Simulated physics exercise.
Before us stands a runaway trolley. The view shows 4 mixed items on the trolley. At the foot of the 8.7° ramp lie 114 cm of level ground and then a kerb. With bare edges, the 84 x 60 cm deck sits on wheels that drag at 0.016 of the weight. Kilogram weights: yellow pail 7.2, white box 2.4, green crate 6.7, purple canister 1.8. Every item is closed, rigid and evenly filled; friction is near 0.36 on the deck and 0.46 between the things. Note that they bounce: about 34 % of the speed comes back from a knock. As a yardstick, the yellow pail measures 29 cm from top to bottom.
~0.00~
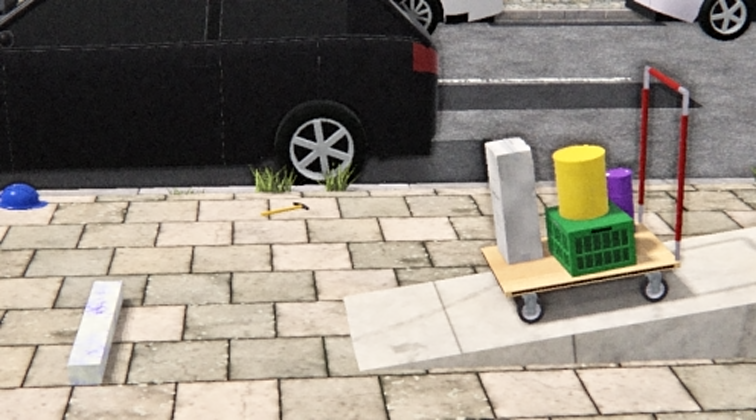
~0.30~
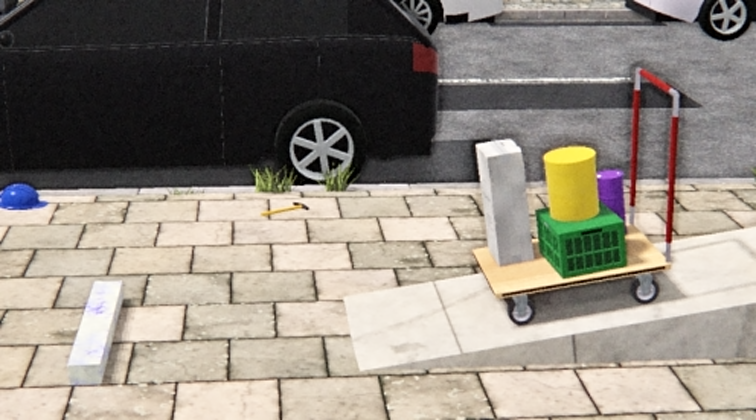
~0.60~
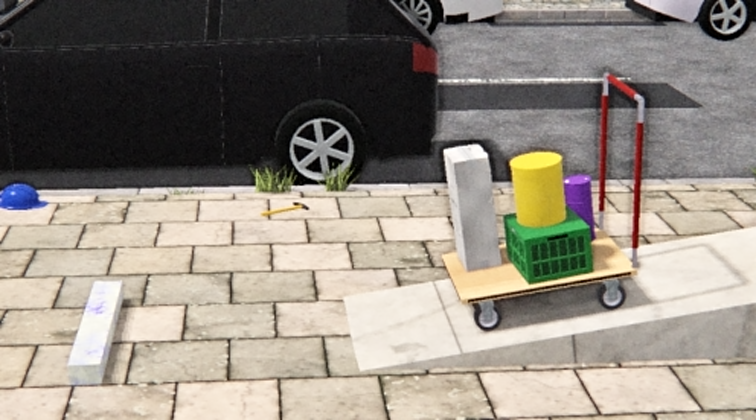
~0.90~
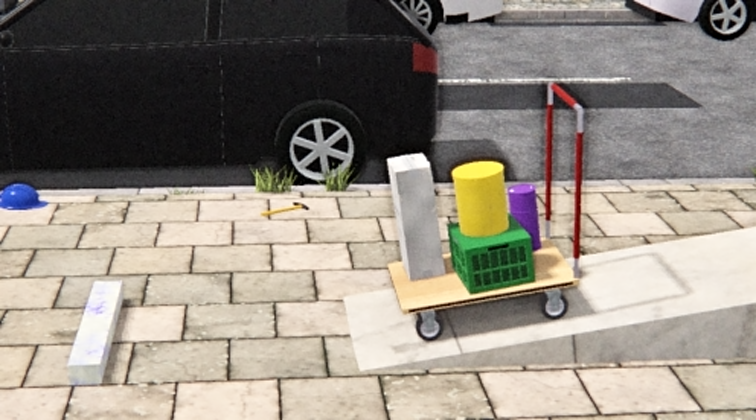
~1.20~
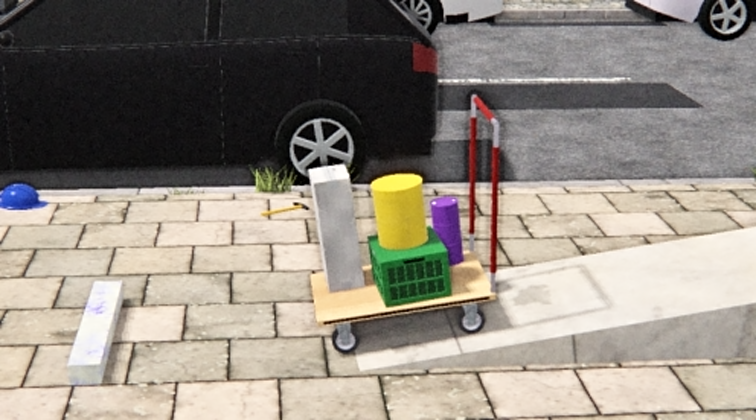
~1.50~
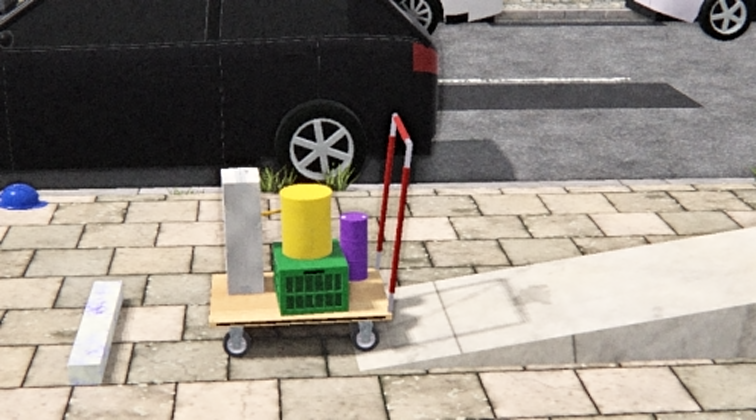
A trolley carrying a tall white box, a yellow pail on a green crate, and a purple canister rolled left down a pale ramp and onto the paving beside a parked black car.
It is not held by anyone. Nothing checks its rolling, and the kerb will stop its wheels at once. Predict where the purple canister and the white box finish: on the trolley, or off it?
They finish like this: Purple canister on the trolley; white box off the trolley.
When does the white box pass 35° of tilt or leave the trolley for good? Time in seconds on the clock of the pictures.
At around 2.0 seconds on the pictures' clock.
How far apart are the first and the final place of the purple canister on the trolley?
I'd say about 34 cm between start and finish.
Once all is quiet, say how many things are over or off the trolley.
Total count: 1.
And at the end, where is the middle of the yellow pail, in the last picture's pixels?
You'll see it about at (113, 227) in the last picture.
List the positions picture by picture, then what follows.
In the first picture, 187 cm left to run; purple canister (620, 203); white box (514, 201).
In the second picture, 183 cm left to run; yellow pail (572, 184); green crate (580, 238).
In the third picture, 167 cm left to run; yellow pail (539, 190); green crate (548, 243).
In the fourth picture, 139 cm left to run; yellow pail (481, 199); green crate (490, 253).
In the fifth picture, 100 cm left to run; yellow pail (400, 212); green crate (409, 266).
In the sixth picture, 52 cm left to run; purple canister (354, 247); white box (243, 231).
By 1.90 s, trolley at the kerb; white box 10 cm from its spot near (109, 234); purple canister 10 cm from its spot near (224, 251); yellow pail 10 cm from its spot.
By 2.00 s, trolley at the kerb; white box now off the trolley; purple canister 21 cm from its spot near (201, 252); yellow pail 22 cm from its spot.
By 2.20 s, trolley at the kerb; purple canister 33 cm from its spot near (176, 252); yellow pail 35 cm from its spot; green crate 32 cm from its spot.
When it is over (2.7 s), off the trolley, white box; not toppled but over 10 cm from the start, yellow pail, green crate and purple canister. End places, in pixels of the last picture, purple canister near (174, 253).
